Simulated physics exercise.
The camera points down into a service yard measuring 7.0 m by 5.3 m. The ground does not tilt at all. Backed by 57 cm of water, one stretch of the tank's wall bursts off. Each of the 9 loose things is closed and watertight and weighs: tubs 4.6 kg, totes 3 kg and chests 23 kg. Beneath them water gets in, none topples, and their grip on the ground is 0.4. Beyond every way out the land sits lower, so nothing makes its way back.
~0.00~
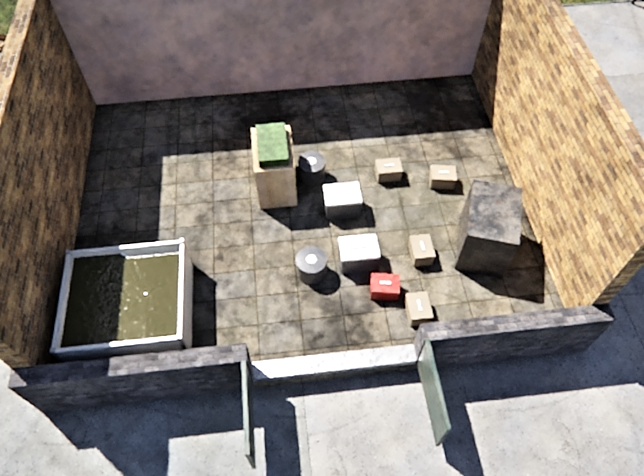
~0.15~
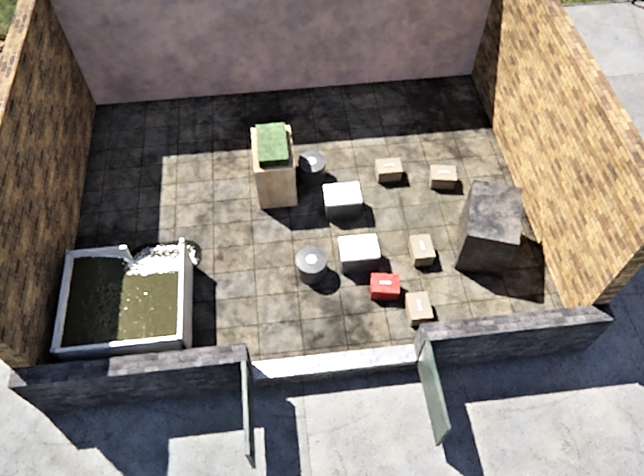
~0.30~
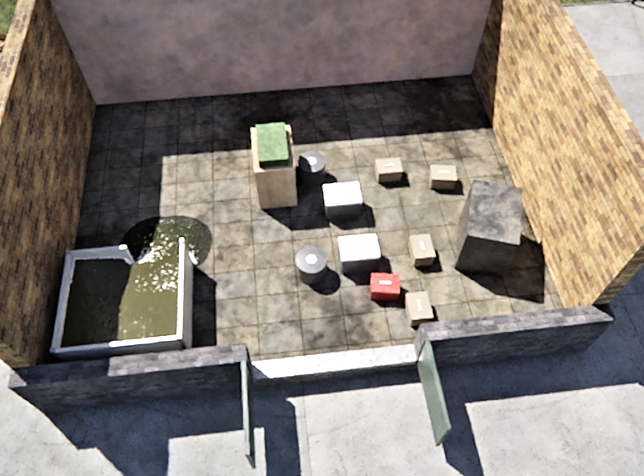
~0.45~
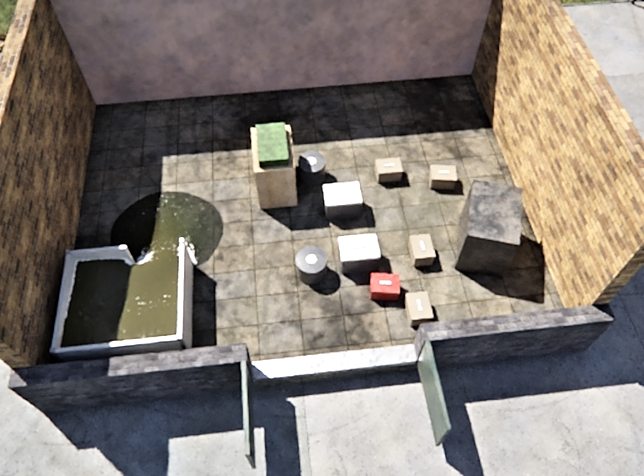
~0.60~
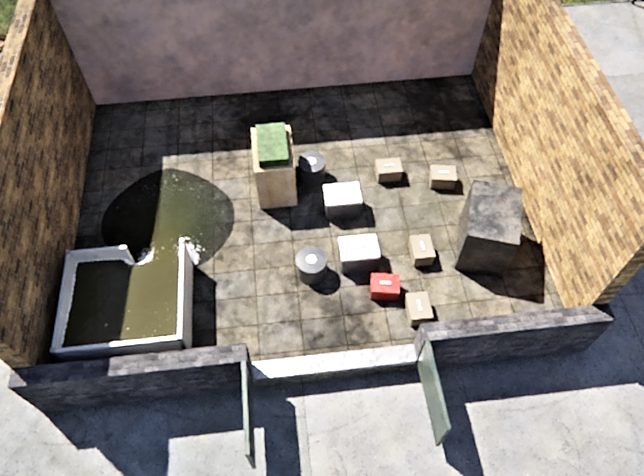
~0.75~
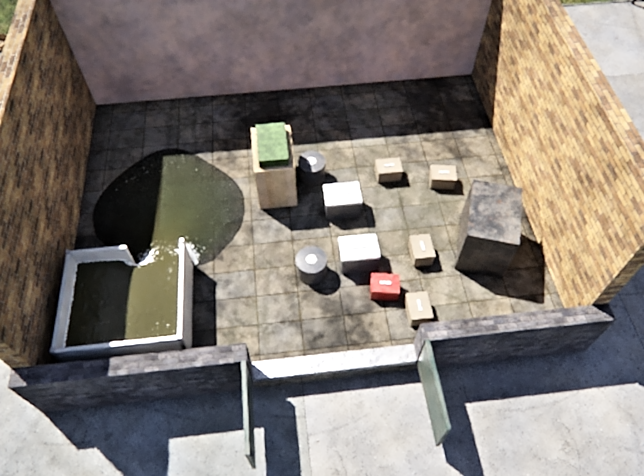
A large walled yard with a paved floor, brick side walls and a gap at the front is seen from high above by a still camera. A white-rimmed tank of murky green water stands at the lower left, with white, tan and red boxes, grey round containers and a green-topped block to its right. The tank's back wall breaks open, and water pours out, spreading into a widening dark pool while the boxes stay still.
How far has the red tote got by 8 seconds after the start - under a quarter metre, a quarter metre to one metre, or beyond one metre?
Result: Near the start.
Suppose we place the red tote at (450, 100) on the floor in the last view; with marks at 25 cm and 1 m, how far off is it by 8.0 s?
Observed: Object goes well off.
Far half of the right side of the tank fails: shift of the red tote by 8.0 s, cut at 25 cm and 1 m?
In that case the red tote ends far away.
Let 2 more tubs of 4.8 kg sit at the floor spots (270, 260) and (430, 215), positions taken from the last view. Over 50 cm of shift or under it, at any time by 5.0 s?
Lab note - ordered: Below threshold / below threshold.
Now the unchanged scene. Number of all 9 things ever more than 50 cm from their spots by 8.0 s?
The tally stands at 0.
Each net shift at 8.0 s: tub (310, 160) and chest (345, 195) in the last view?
Lab note - net shifts in turn: 0 cm; 0 cm.
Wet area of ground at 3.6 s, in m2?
The covered patch comes to about 19 m2.
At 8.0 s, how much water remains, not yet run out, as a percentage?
Roughly 100 percent.
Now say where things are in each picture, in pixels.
In the first frame, the red tote at (386, 283) rests on the ground; 2.0 m2 under water; 0 of 9 have shifted.
In the second frame, the red tote at (386, 283) rests on the ground; 2.5 m2 under water; 0 of 9 have shifted.
In the third frame, the red tote at (386, 283), on the bottom; water covers 3.1 m2; 0 of 9 have shifted.
In the fourth frame, the red tote at (386, 283) rests on the ground; 4.0 m2 under water; 0 of 9 have shifted.
In the fifth frame, the red tote at (386, 283) rests on the ground; 5.0 m2 under water; 0 of 9 have shifted.
In the sixth frame, the red tote at (386, 283) rests on the ground; water covers 6.1 m2; 0 of 9 have shifted.
After 1.6 s the red tote is near (386, 283), 0.0 m from its start, aground; 0 of 9 are out; 0 afloat.
After 3.6 s the red tote is near (386, 283), 0.0 m from its start, aground; 0 of 9 are out; 0 afloat.
After 5.6 s the red tote is near (386, 283), 0.0 m from its start, aground; 0 of 9 are out; 0 afloat.
After 8.0 s the red tote is near (386, 283), 0.0 m from its start, aground; 0 of 9 are out; 0 afloat.
